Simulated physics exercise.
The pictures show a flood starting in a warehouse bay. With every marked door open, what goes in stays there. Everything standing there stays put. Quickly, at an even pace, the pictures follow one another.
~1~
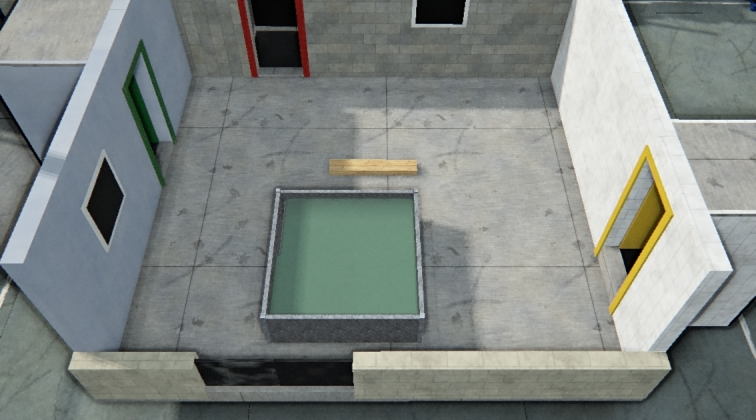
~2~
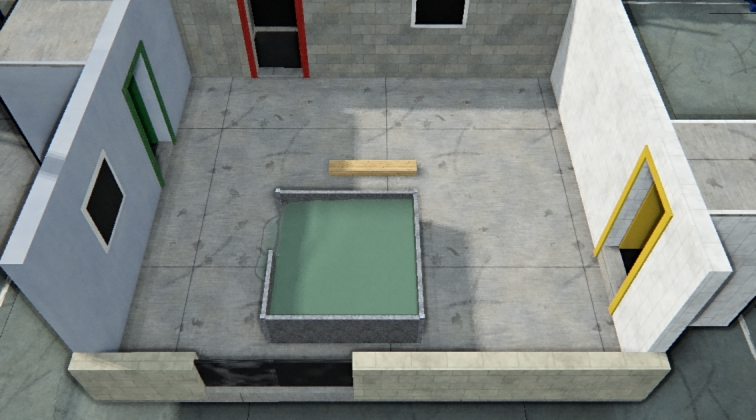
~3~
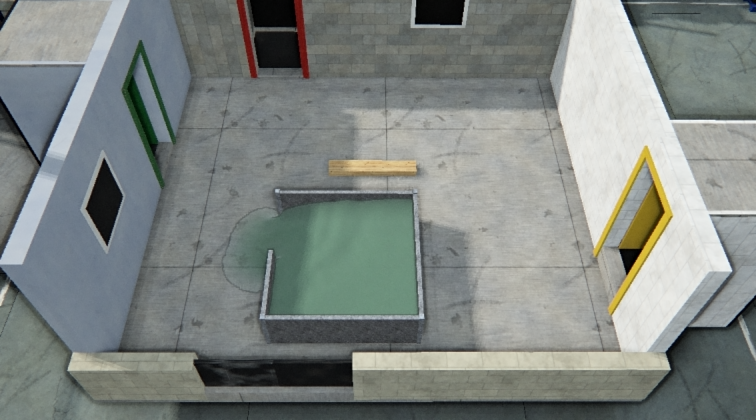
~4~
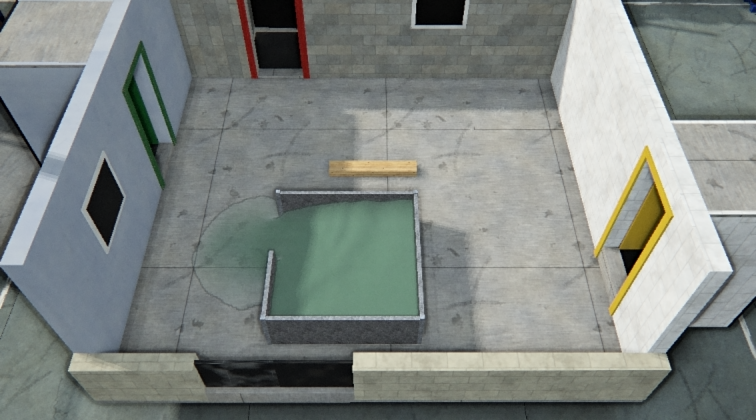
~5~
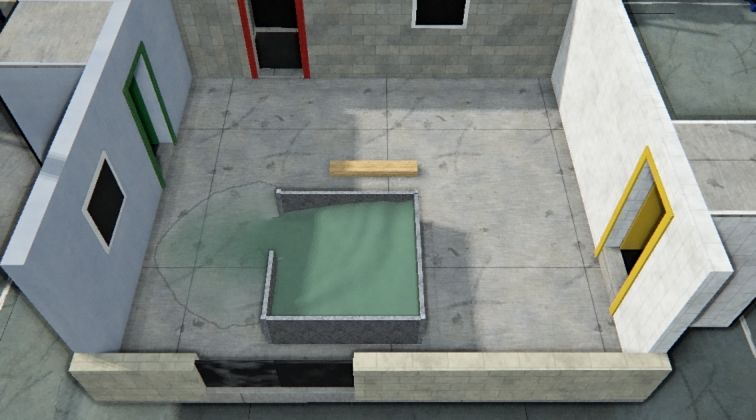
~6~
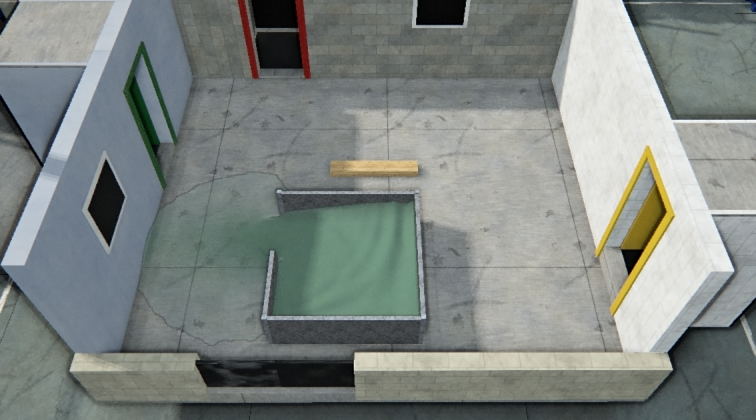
At first, a square tank of green water stands whole and still on the concrete floor of a walled bay, near a wooden beam. Then a gap opens in its left side and water pours out, spreading leftward across the floor in a widening, thinning sheet toward the green-framed doorway's wall.
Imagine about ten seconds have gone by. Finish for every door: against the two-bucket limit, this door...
The red door surpasses it; the yellow door remains within it; the green door surpasses it.
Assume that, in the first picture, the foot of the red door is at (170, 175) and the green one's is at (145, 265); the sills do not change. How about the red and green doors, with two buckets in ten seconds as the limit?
Well, the red door tops the limit, and the green door tops the limit as well.
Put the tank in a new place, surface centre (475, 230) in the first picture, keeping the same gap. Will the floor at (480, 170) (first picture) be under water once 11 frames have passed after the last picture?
At that place: Dry.
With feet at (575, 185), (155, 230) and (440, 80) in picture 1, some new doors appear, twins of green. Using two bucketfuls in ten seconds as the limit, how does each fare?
Below, above, below.
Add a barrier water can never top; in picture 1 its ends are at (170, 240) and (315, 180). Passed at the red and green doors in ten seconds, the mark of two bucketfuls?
The red door remains under the limit, the green door remains under the limit.
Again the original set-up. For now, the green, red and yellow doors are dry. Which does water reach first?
That would be the one in green.
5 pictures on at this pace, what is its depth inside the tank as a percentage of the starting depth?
It comes to some 72 percent.
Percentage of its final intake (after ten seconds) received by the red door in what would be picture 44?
I'd put it at 50 percent.
A moment on, water covers 20 % of the floor; the red door not reached, the yellow door not reached, the green door wet at the sill, nothing in.
Next, water covers 25 % of the floor; the red door not reached, the yellow door not reached, the green door under two buckets in.
Then, water covers 35 % of the floor; the red door under two buckets in, the yellow door not reached, the green door over two buckets in.
Later, water covers 70 % of the floor; the red door over two buckets in, the yellow door wet at the sill, nothing in, the green door over two buckets in.
In the end, water covers 90 % of the floor; the red door far over two buckets in, the yellow door wet at the sill, nothing in, the green door over two buckets in.
